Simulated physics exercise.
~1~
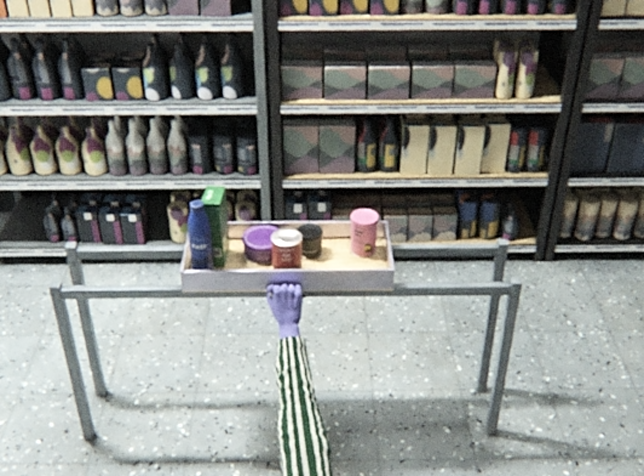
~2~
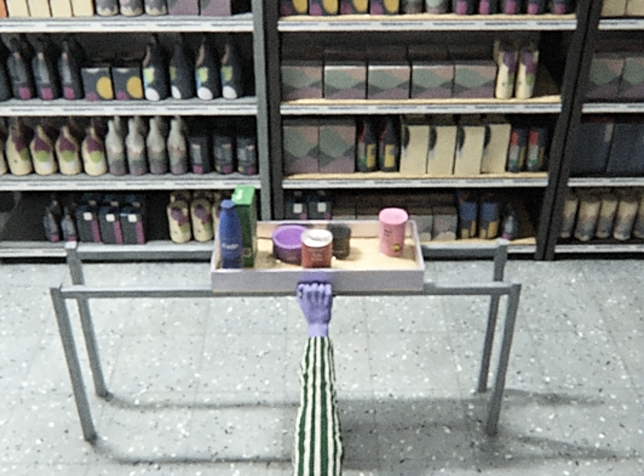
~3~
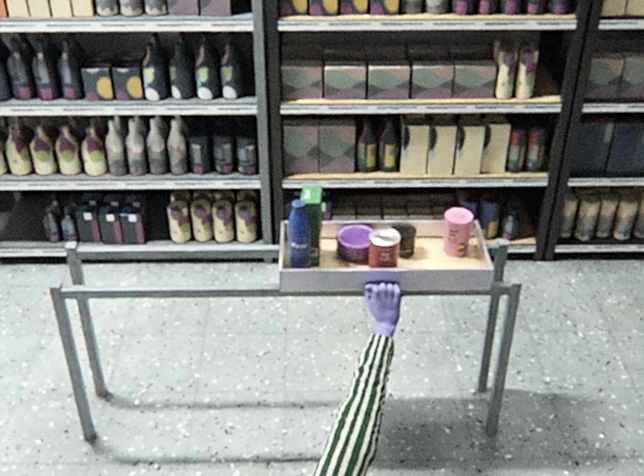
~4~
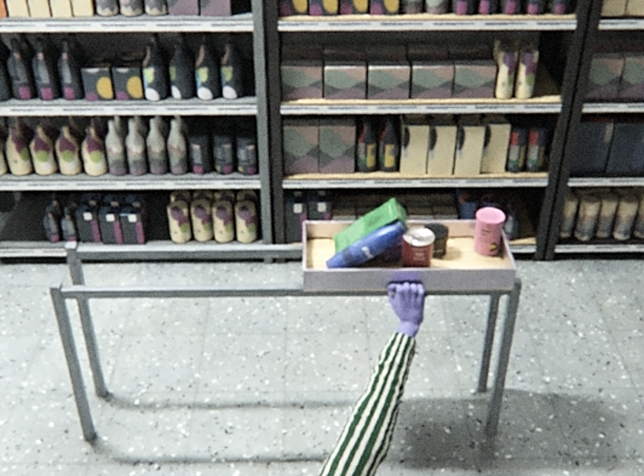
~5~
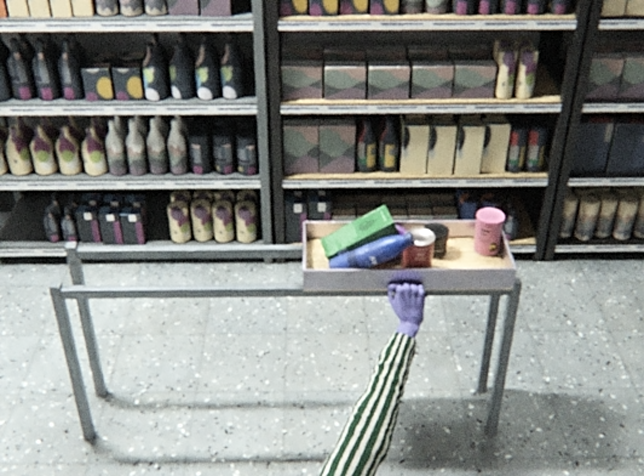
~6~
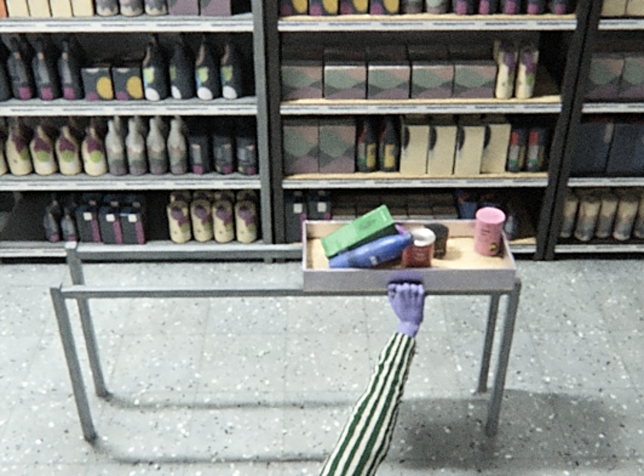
In a shop aisle, a purple hand in a striped sleeve slid a tray of containers right along a metal frame until it stopped at the end, where the blue bottle and green packet toppled over and stayed lying on the tray.
